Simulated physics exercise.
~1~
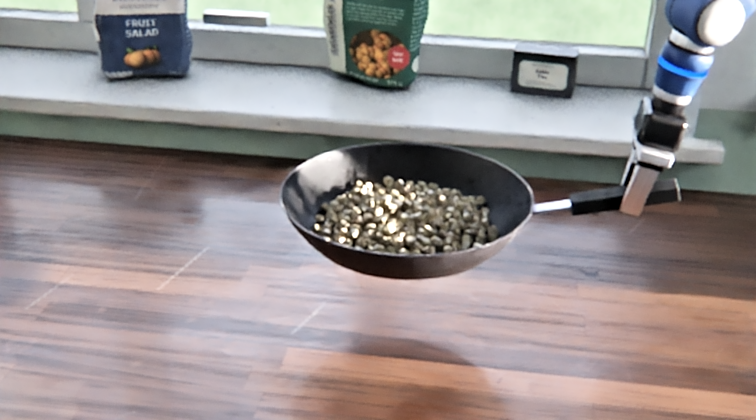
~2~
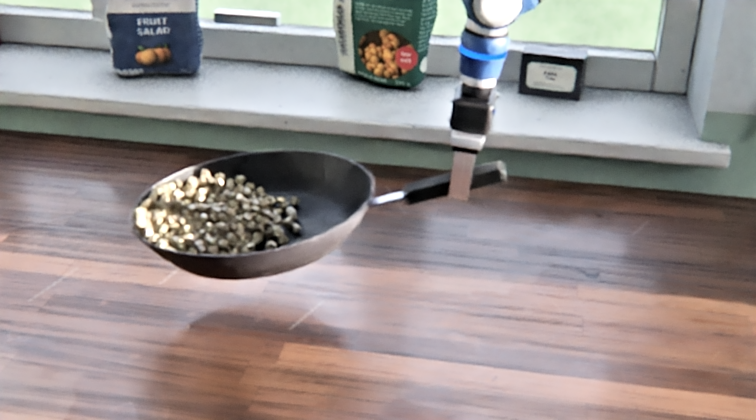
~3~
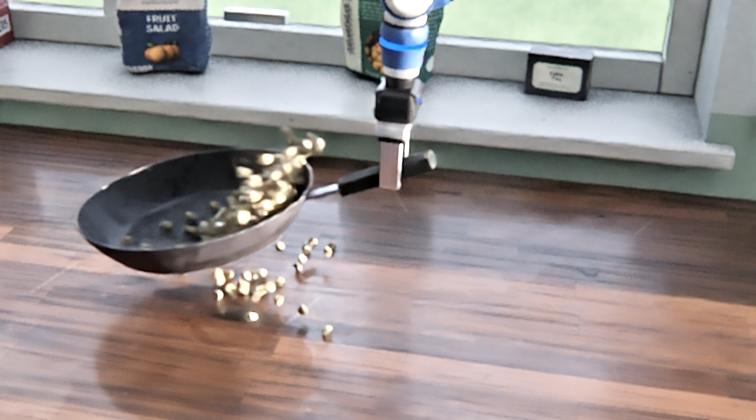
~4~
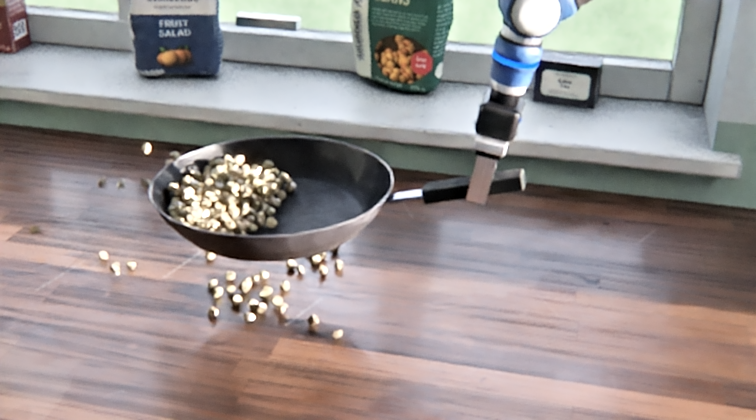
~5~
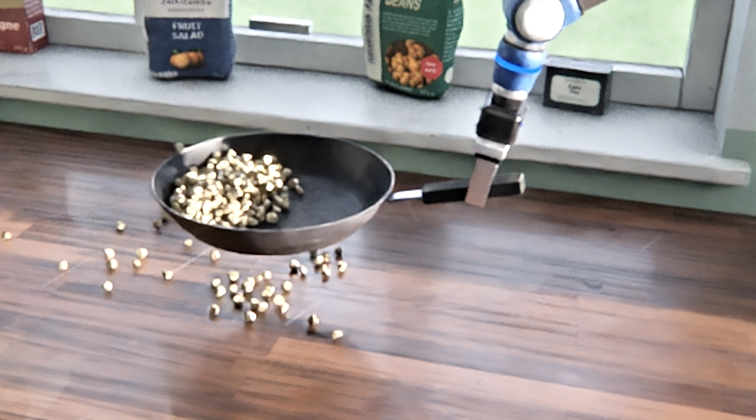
Frying pan of small pebbles held by a robotic arm swinging left then right, spilling some onto the wooden surface, most staying inside.
